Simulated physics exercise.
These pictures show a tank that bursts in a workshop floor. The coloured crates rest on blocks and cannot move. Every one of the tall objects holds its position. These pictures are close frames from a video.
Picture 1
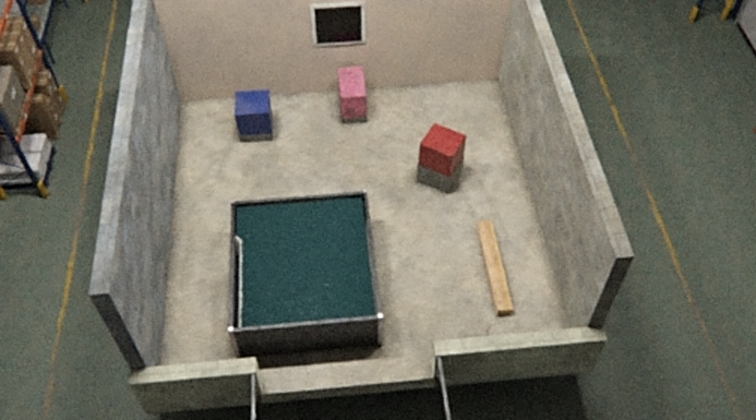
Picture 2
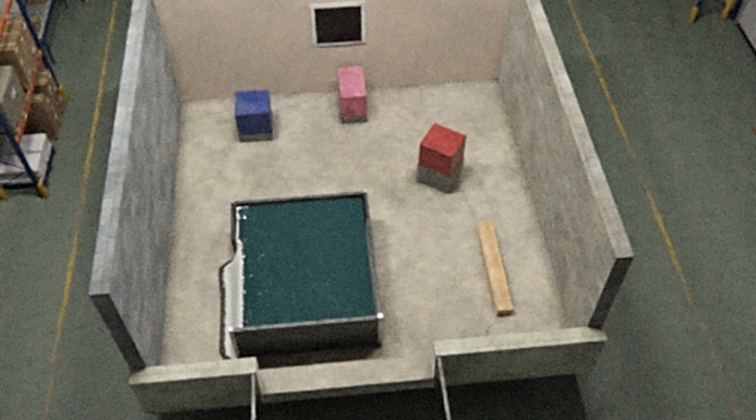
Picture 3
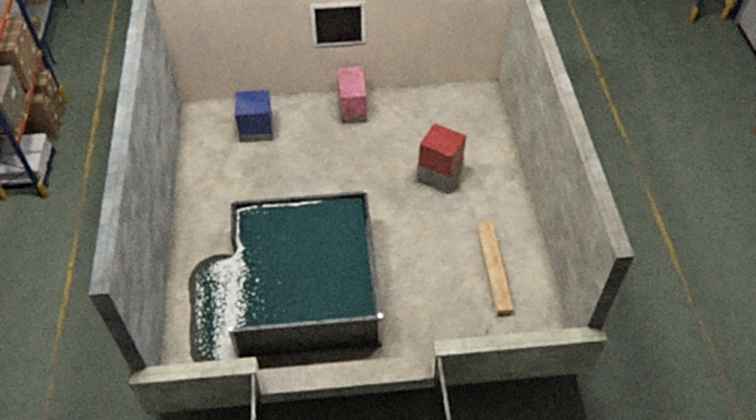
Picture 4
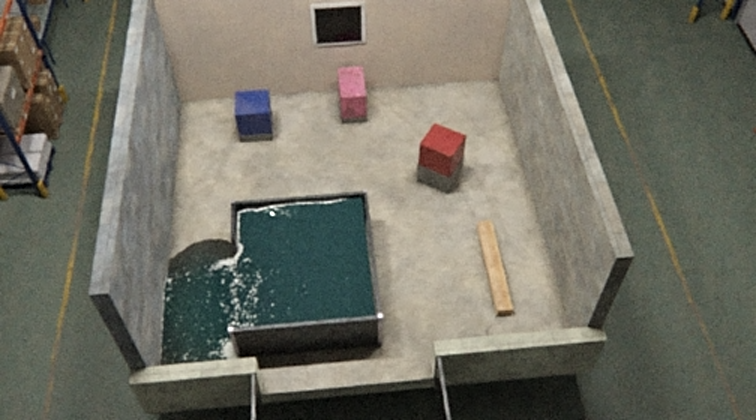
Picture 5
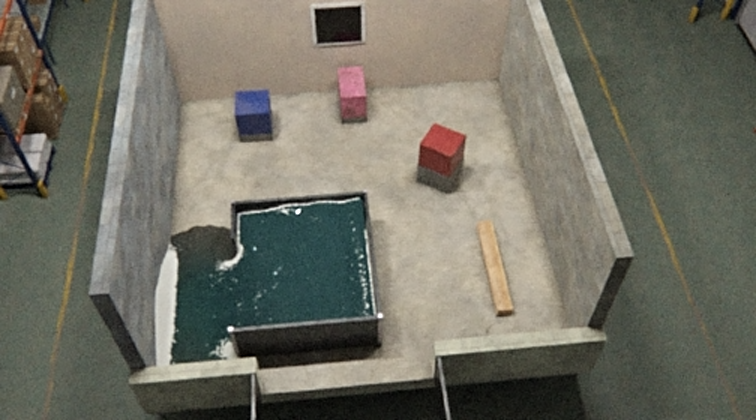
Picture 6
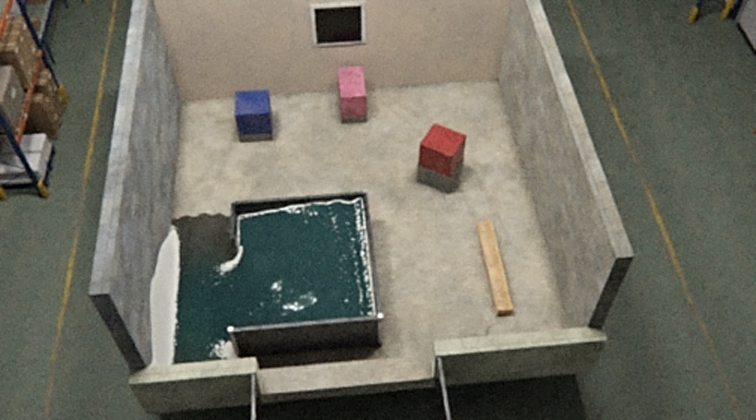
A dark tank of water stood in a walled area with blue, pink and red blocks, then its left side gave way and water poured out, spreading across the floor to the left wall.
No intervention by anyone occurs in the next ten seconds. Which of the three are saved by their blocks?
At the end, the blue crate gets dampened by the water. The pink crate gets dampened by the water. The red crate avoids any dampness from the water.
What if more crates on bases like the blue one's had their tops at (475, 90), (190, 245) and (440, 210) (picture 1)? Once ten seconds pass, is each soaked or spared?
In that order: Escapes it, is soaked, remains dry.
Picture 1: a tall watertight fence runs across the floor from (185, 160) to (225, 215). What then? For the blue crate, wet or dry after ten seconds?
Looking at it, the blue one is left alone in the end.
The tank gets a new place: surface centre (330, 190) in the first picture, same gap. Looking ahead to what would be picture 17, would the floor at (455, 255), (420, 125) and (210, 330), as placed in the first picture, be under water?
As listed: No water, not flooded, flooded.
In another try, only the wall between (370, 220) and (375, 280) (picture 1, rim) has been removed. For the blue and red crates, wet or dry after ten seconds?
First the blue crate: It is left alone; then the red crate: It is left alone.
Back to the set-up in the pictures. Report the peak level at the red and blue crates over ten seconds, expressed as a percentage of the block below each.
I'd say 30 per cent for the first one and 140 per cent for the second.
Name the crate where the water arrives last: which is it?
My answer is the one in red.
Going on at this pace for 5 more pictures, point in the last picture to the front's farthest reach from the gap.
Somewhere close to (178, 152).
A moment on, water covers 15 % of the floor; the blue crate not reached, the pink crate not reached, the red crate not reached.
Next, water covers 35 % of the floor; the blue crate water round its plinth, the pink crate not reached, the red crate not reached.
Then, water covers 50 % of the floor; the blue crate water round its plinth, the pink crate water round its plinth, the red crate not reached.
Later, water covers 85 % of the floor; the blue crate water round its plinth, the pink crate water round its plinth, the red crate water round its plinth.
In the end, water covers 100 % of the floor; the blue crate was topped, the pink crate was topped, the red crate stayed above the water.
